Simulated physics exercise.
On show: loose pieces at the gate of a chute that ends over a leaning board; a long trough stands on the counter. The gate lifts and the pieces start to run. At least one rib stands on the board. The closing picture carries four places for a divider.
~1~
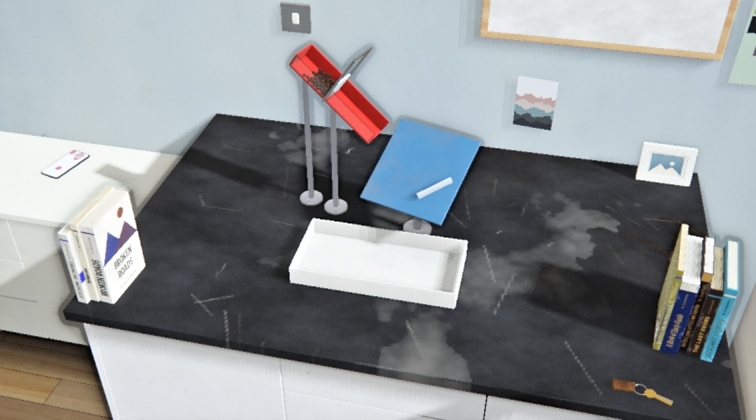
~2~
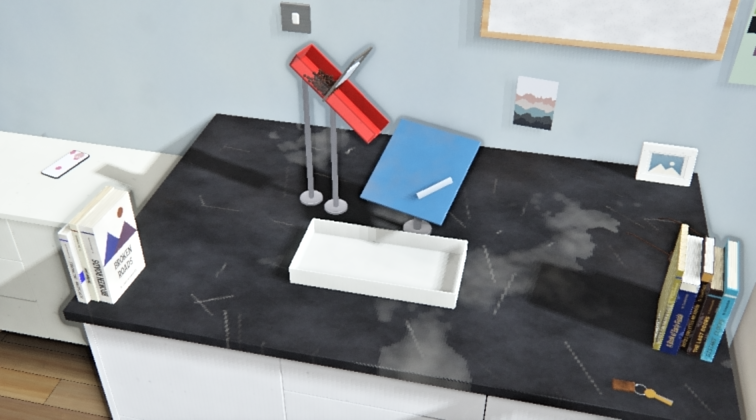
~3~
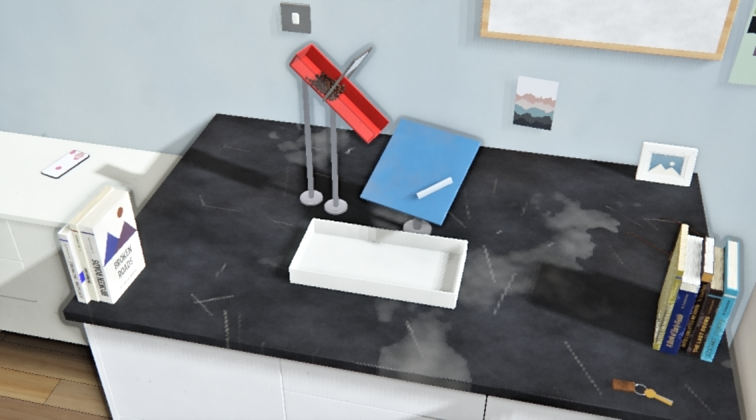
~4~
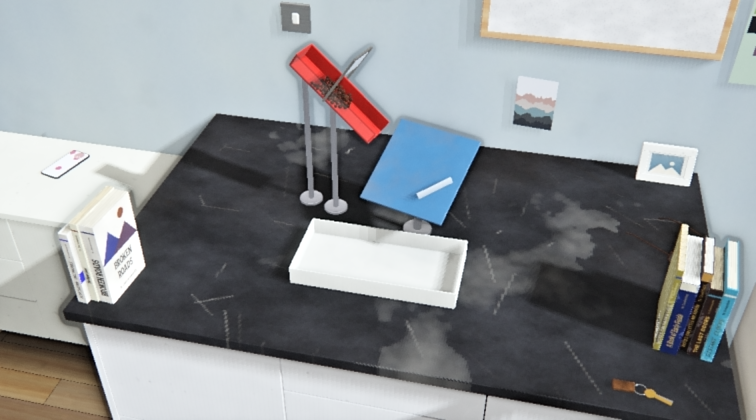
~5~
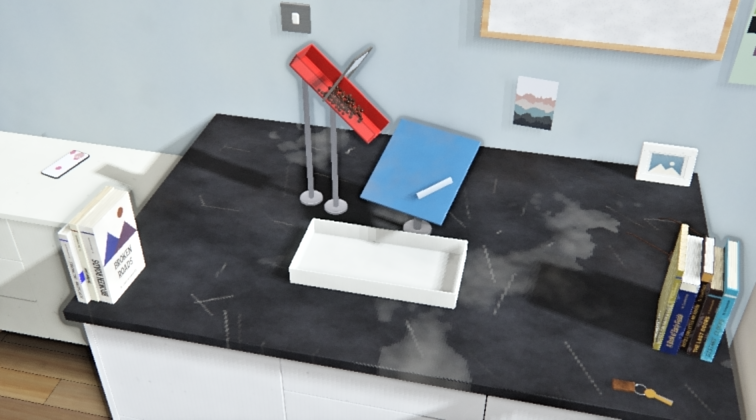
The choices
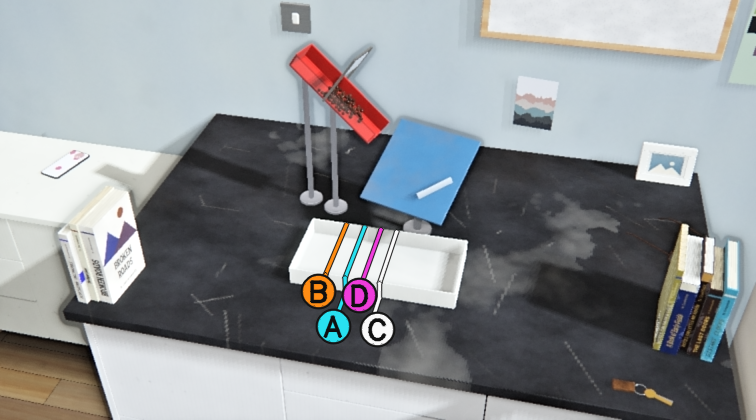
Small dark brown pieces bunched near the top of a gently sloping red chute begin sliding down it, spreading out along the channel, while the blue leaning board and the empty white trough on the black counter stay still.
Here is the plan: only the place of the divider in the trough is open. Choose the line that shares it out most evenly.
Go for C.
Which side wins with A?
Right.
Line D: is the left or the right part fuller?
More lands on the right.
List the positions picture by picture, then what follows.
The first picture shows load behind the gate near (323, 84), chocolate balls; lip of the chute near (374, 138), sloping gently.
The second picture shows middle of the board near (420, 169), tilted fairly steeply; middle of its low edge near (399, 210); of its high edge near (440, 130).
The third picture shows front corners of the trough near (290, 268) and (455, 294), empty; front of the load near (335, 98).
The fourth picture shows middle of the load near (334, 95); its front near (348, 106), close to a third of the way to the lip; rib from (451, 178) to (417, 194).
The fifth picture shows middle of the load near (342, 102); its front near (359, 121), close to two thirds of the way to the lip.
On the marked copy, line A crosses the front rim at (345, 277); line B crosses the front rim at (325, 274); line C crosses the front rim at (379, 282); line D crosses the front rim at (362, 279).
With A, of what is caught, a small share on the left of the divider, the bulk on the right.
With B, of what is caught, a small share on the left of the divider, all but a few on the right.
With C, of what is caught, close to half on the left of the divider, close to half on the right.
With D, of what is caught, a small share on the left of the divider, the bulk on the right.
